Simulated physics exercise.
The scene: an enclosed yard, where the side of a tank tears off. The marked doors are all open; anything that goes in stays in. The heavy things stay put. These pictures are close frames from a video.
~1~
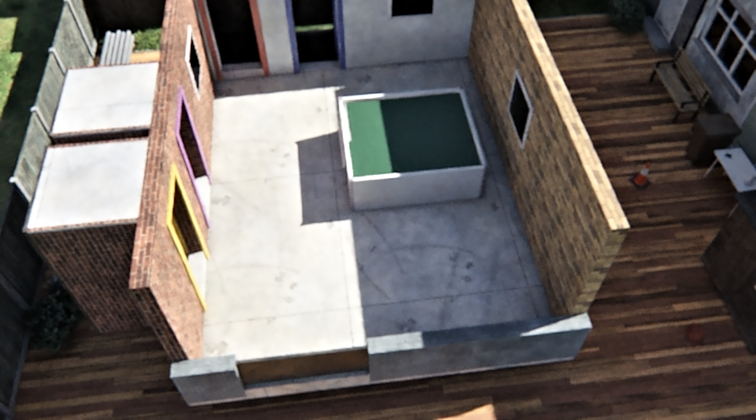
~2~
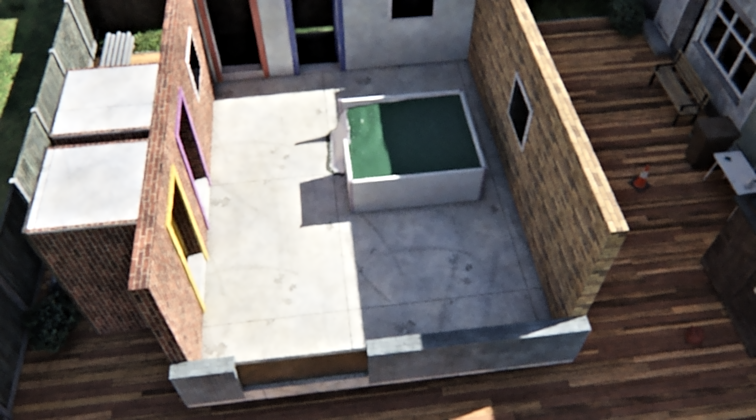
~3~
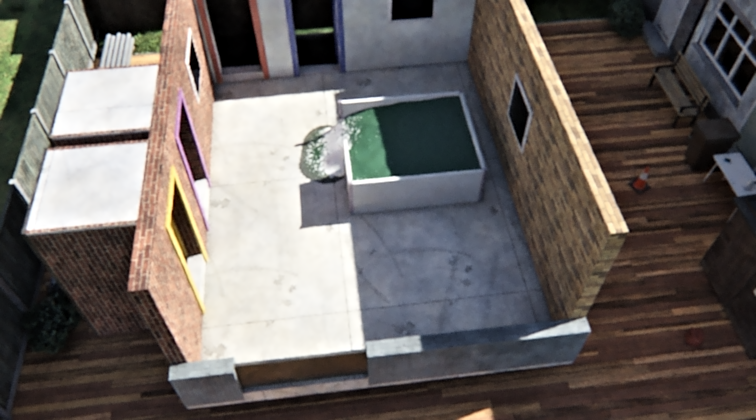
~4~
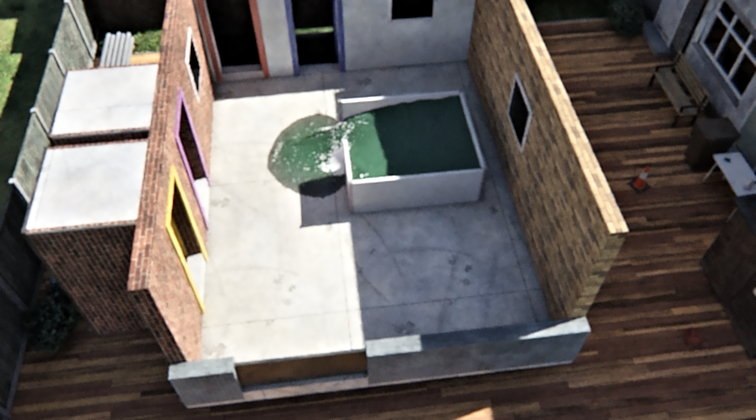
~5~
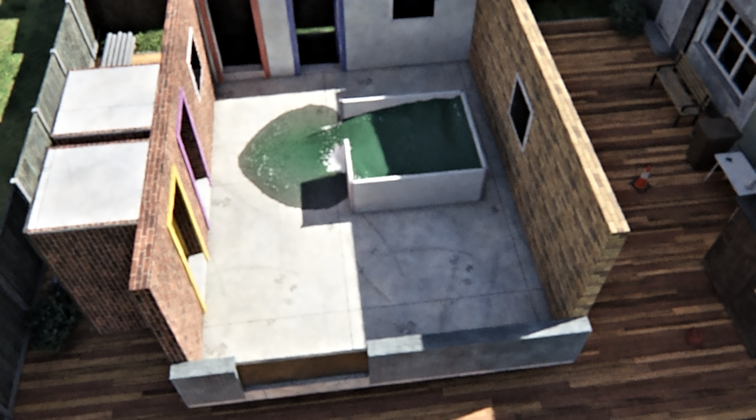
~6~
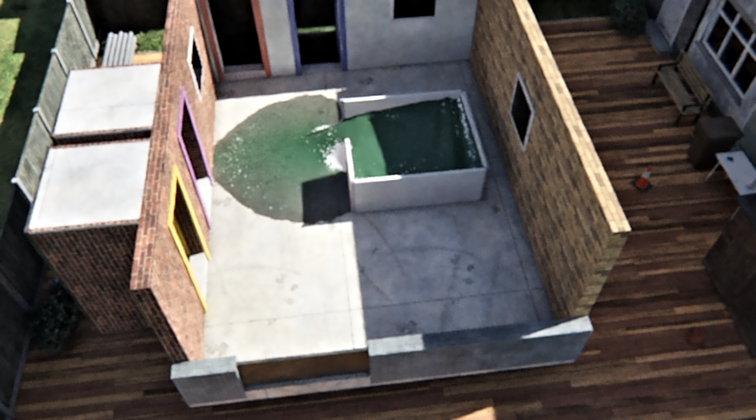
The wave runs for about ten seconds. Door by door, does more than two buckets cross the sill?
My prediction: Blue door: Past the limit. Red door: Past the limit. Purple door: Inside the limit. Yellow door: Inside the limit.
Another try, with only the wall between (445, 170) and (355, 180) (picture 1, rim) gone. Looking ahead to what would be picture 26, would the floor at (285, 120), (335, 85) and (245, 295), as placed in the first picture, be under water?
The first spot is spared, the second spared and the third soaked.
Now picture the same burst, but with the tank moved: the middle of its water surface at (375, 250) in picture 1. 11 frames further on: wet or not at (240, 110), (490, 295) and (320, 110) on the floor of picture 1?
Well, in the order you listed them, they'd be reached by the flood, unreached and unreached.
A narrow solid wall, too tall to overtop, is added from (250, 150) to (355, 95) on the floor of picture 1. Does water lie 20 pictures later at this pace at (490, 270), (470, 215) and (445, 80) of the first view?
Taking the points in the order given, they are high and dry, high and dry and inundated.
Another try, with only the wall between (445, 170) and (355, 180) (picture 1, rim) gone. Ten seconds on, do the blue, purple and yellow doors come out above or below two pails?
Checking each one, blue crosses the line, then purple comes up short, then yellow comes up short.
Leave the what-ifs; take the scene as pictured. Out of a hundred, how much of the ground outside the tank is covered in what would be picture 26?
I reckon 50 per cent or so.
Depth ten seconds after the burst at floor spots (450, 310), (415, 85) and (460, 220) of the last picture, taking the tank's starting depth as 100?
Around 10, 14 and 12 percent, in that order.
A moment on, water covers 30 % of the floor; the blue door not reached, the red door wet at the sill, nothing in, the purple door wet at the sill, nothing in, the yellow door not reached.
Next, water covers 30 % of the floor; the blue door wet at the sill, nothing in, the red door over two buckets in, the purple door under two buckets in, the yellow door wet at the sill, nothing in.
Then, water covers 50 % of the floor; the blue door under two buckets in, the red door far over two buckets in, the purple door under two buckets in, the yellow door wet at the sill, nothing in.
Later, water covers 85 % of the floor; the blue door over two buckets in, the red door far over two buckets in, the purple door under two buckets in, the yellow door wet at the sill, nothing in.
In the end, water covers 95 % of the floor; the blue door over two buckets in, the red door far over two buckets in, the purple door under two buckets in, the yellow door wet at the sill, nothing in.
